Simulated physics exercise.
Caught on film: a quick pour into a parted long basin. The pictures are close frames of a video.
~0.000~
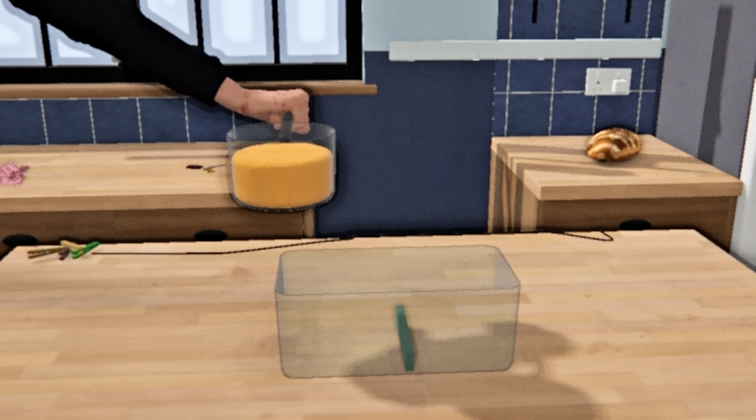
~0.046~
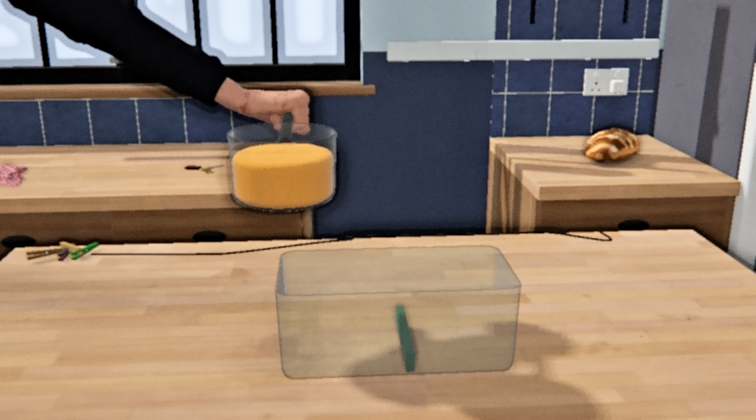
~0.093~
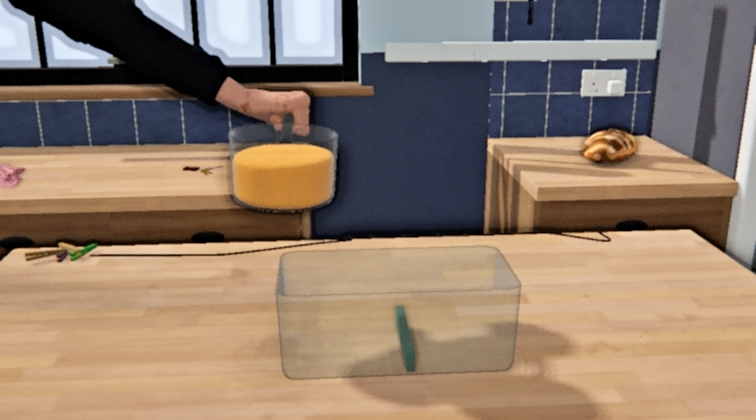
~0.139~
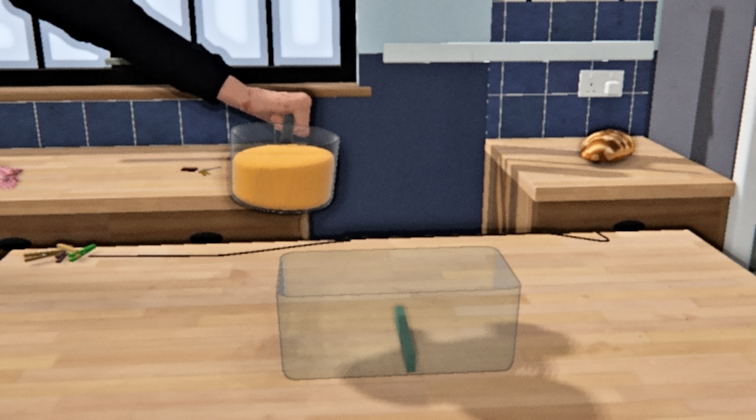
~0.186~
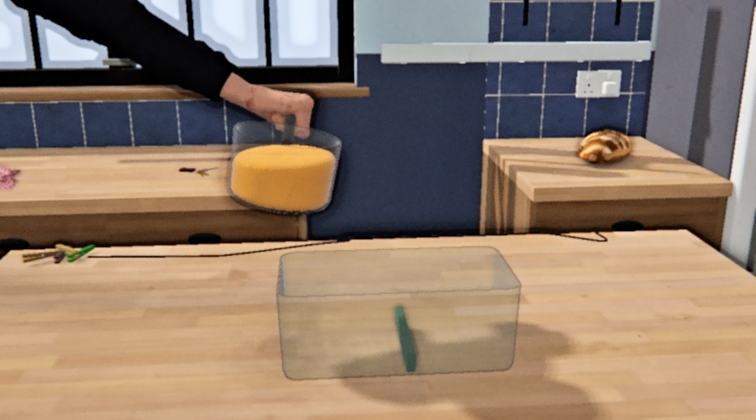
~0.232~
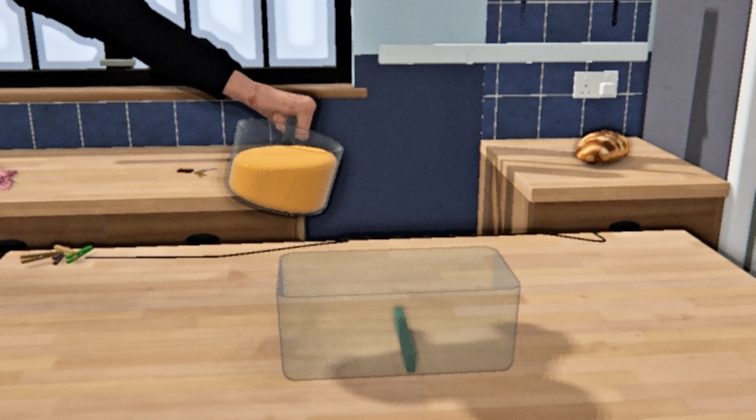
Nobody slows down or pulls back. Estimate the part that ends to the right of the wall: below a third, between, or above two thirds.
The share right of the wall is not even a third.
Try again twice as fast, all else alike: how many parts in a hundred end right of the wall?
Close to 20 per cent.
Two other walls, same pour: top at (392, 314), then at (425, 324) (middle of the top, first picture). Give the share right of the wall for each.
In turn 30 and 10 in a hundred.
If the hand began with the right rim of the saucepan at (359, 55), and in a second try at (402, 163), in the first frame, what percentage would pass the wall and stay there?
Roughly 60 per cent, and 80 per cent.
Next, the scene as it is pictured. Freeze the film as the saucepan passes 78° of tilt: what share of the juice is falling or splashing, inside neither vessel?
About 30 per cent.
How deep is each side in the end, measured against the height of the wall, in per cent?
Near 80 on the left, 30 on the right.
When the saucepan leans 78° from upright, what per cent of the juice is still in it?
Some 60 per cent.
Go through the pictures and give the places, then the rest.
The first frame shows tilt 0°; pouring edge (334, 133); surface from (232, 154) to (332, 152); the long basin's rim runs from (278, 273) to (509, 266); the wall's top is at (404, 328).
The second frame shows tilt 1°; pouring edge (335, 134); surface from (233, 154) to (333, 153).
The third frame shows tilt 3°; pouring edge (336, 136); surface from (234, 155) to (334, 154).
The fourth frame shows tilt 6°; pouring edge (338, 140); surface from (234, 156) to (334, 155).
The fifth frame shows tilt 10°; pouring edge (340, 144); surface from (234, 156) to (335, 156).
The sixth frame shows tilt 15°; pouring edge (341, 150); surface from (234, 158) to (337, 156).
A moment on, the saucepan is tipped on its side and 62 per cent is still to pour, 6 is left of the wall and 0 right of it.
Next, the saucepan is tipped right over and 10 per cent is still to pour, 63 is left of the wall and 15 right of it.
Then the saucepan is tipped right over and 0 per cent is still to pour, 77 is left of the wall and 20 right of it.
Later the saucepan is tipped right over and 0 per cent is still to pour, 75 is left of the wall and 23 right of it.
In the end 75 per cent lies left of the wall, 23 right of it and 2 outside.
